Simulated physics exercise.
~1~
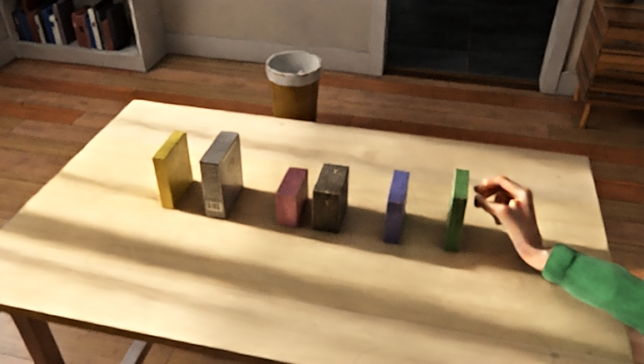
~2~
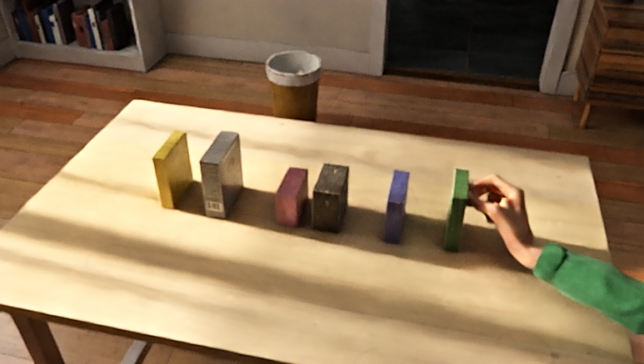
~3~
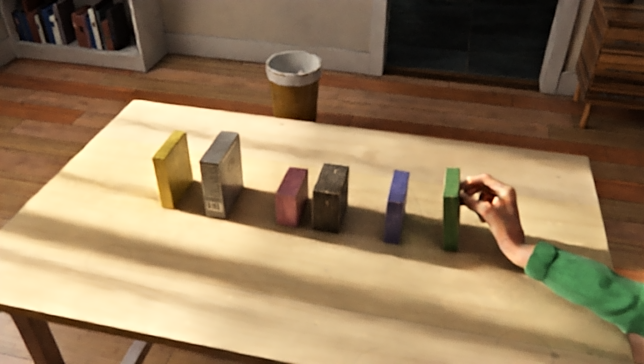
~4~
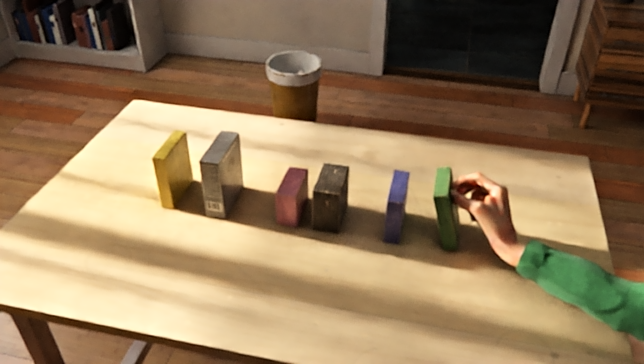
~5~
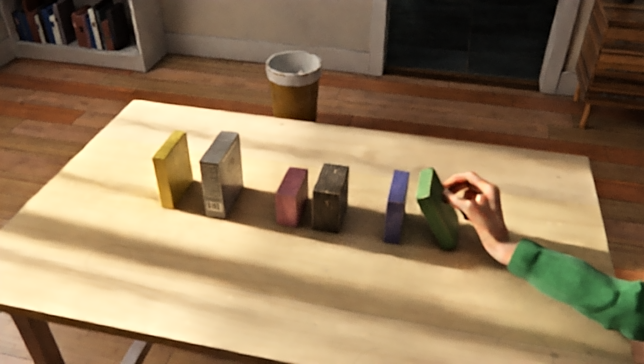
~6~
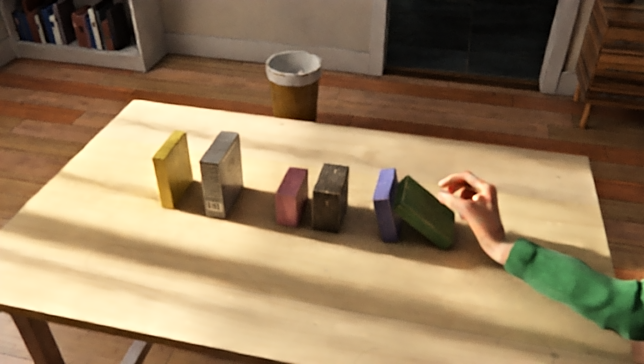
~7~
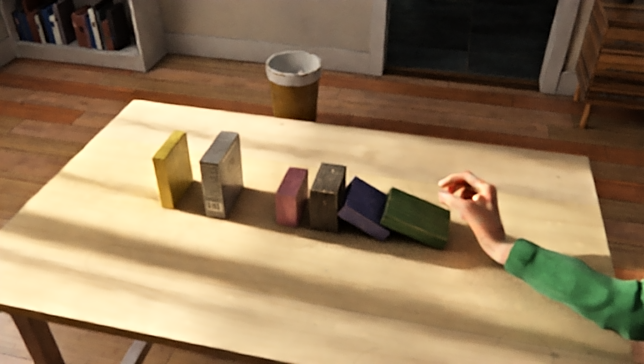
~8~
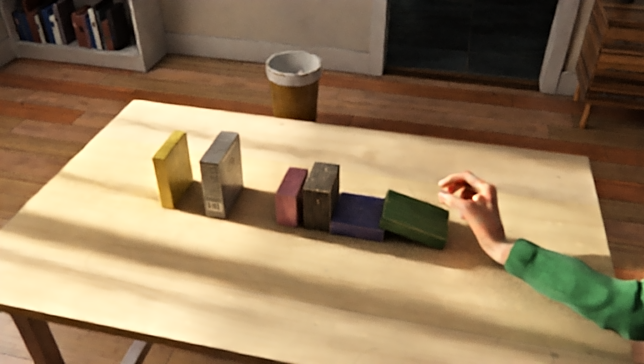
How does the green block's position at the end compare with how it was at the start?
At the start the green block stands upright at the right end of the row, but by the end it has toppled to the left and lies on its side.
